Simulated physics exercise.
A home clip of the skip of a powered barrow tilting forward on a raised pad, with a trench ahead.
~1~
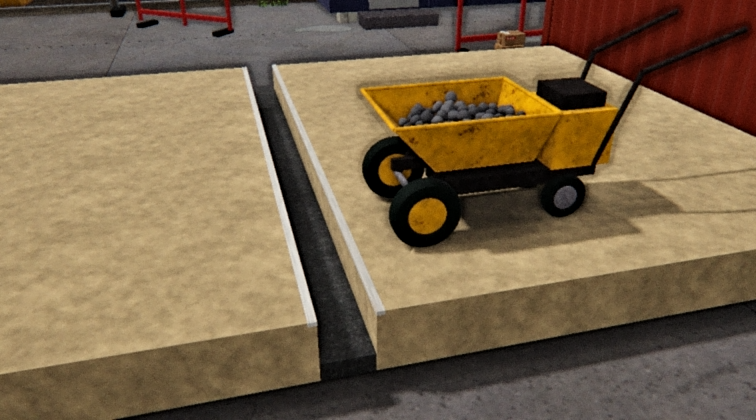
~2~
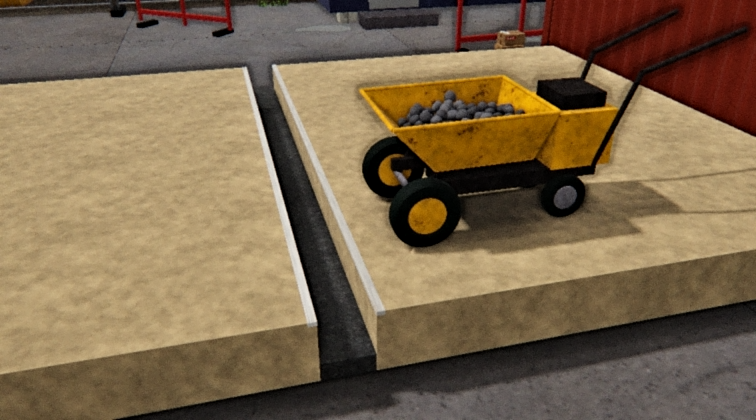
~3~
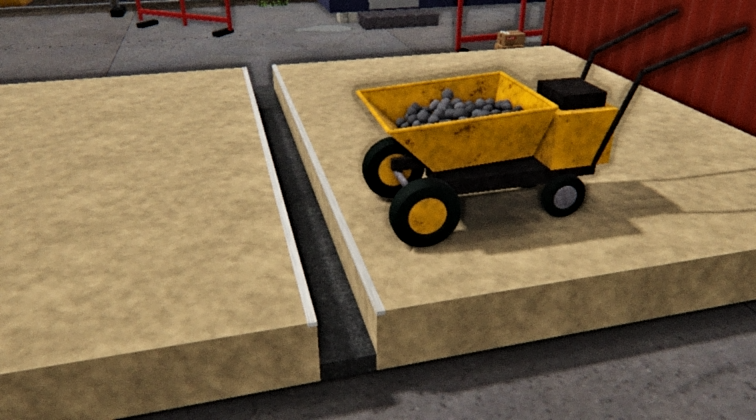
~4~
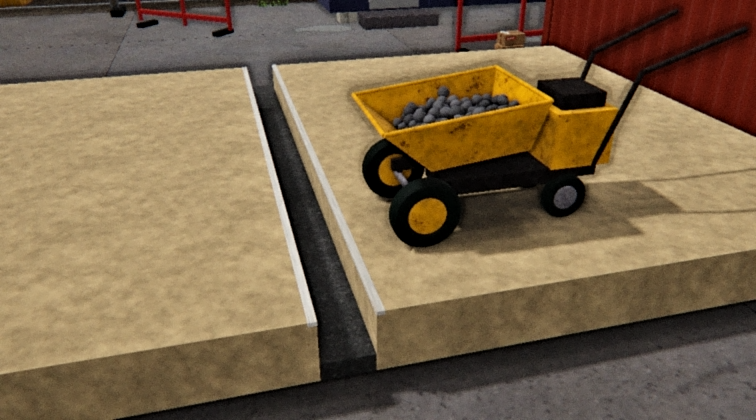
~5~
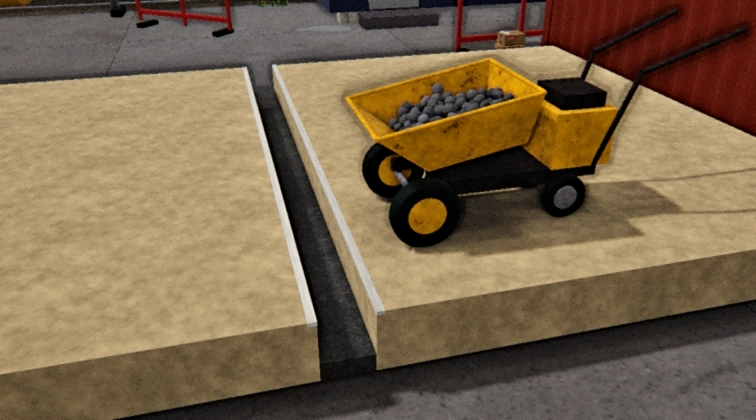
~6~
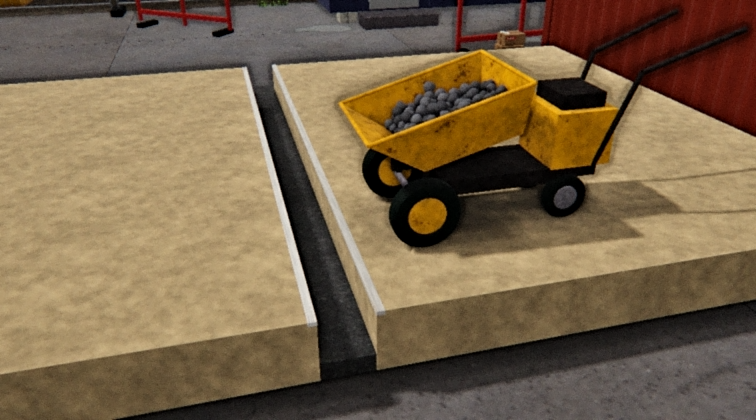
A yellow skip filled with round grey cobbles sits on a small black-wheeled barrow on a raised, sandy-coloured pad, seen from a fixed view slightly above. A narrow dark trench with pale edges lies to its left, with another pad beyond and a red wall at right. The skip, level at first, tilts gradually leftward, its front lip lowering and rear rising, while the wheels stay still.
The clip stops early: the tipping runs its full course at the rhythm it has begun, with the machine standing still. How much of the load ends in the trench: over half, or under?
The trench takes more than half.
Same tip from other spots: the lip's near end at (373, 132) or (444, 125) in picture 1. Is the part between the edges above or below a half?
The first try: Less than half. The second: More than half.
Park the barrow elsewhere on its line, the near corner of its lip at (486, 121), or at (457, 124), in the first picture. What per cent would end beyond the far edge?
About 0 and 0 per cent.
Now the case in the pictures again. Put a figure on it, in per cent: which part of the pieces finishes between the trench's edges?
Some 65 per cent.
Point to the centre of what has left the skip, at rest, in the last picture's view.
Around (301, 253).
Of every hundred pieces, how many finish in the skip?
It comes to 0 per cent or so.
Just after the last frame, skip tipped steeply; every one in the skip.
A moment on, skip tipped right over; roughly two thirds in the skip; roughly a quarter in or heaped over the trench; roughly a quarter beyond it; just a few falling.
Further on, skip tipped right over; just a few in the skip; roughly two thirds in or heaped over the trench; roughly a third beyond it.
When it is over, skip tipped right over; roughly two thirds in or heaped over the trench; roughly a third beyond it.
